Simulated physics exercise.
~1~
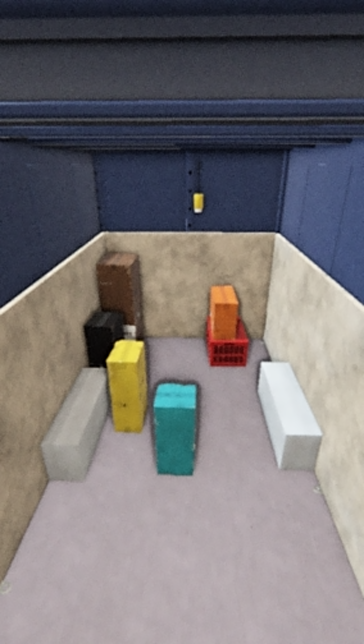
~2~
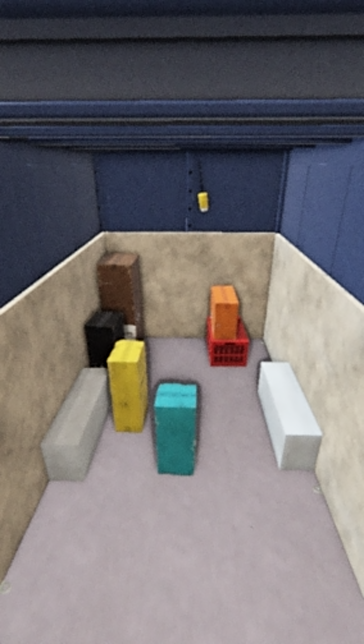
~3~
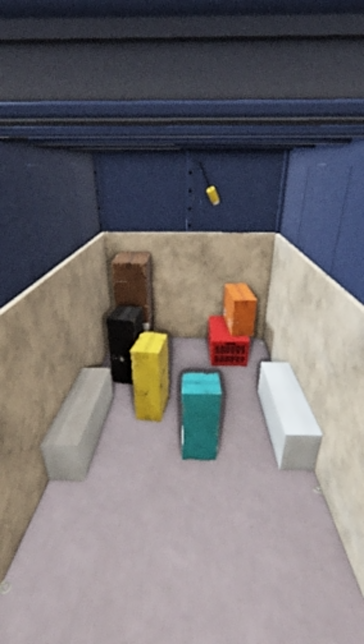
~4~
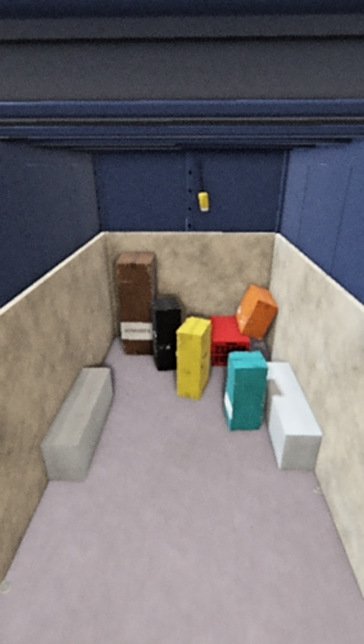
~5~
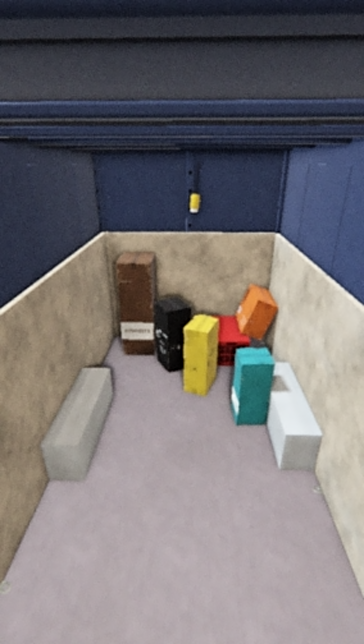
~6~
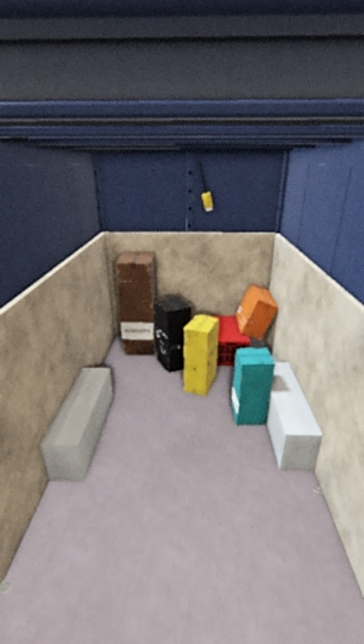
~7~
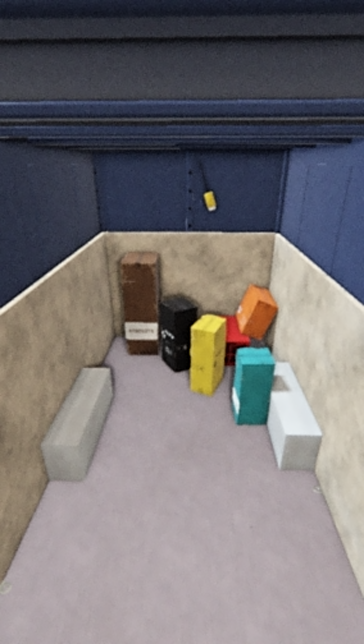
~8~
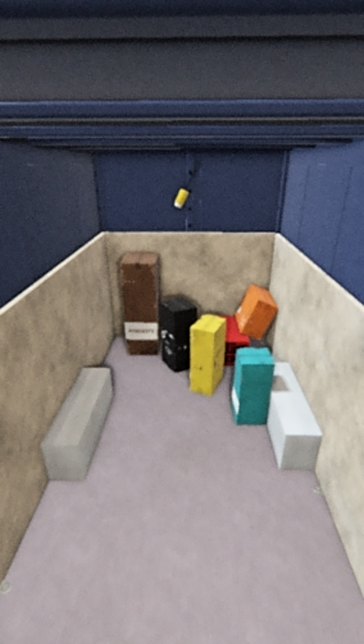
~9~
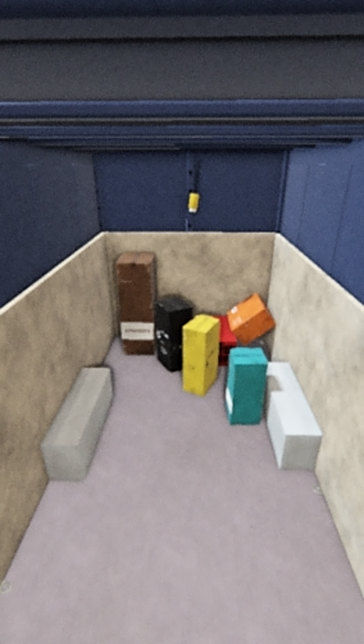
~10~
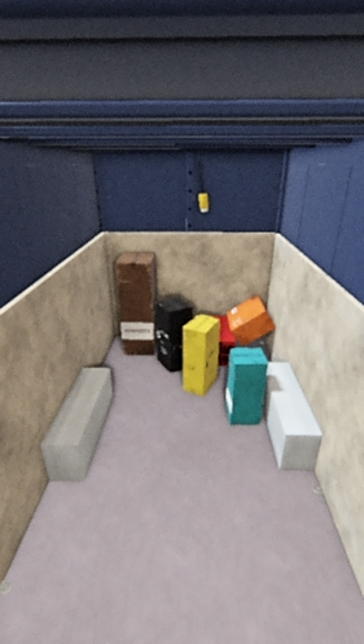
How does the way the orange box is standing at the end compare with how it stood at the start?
At the start the orange box stands upright on the red chest, but by the end it is leaning over at a slant near the right wall.
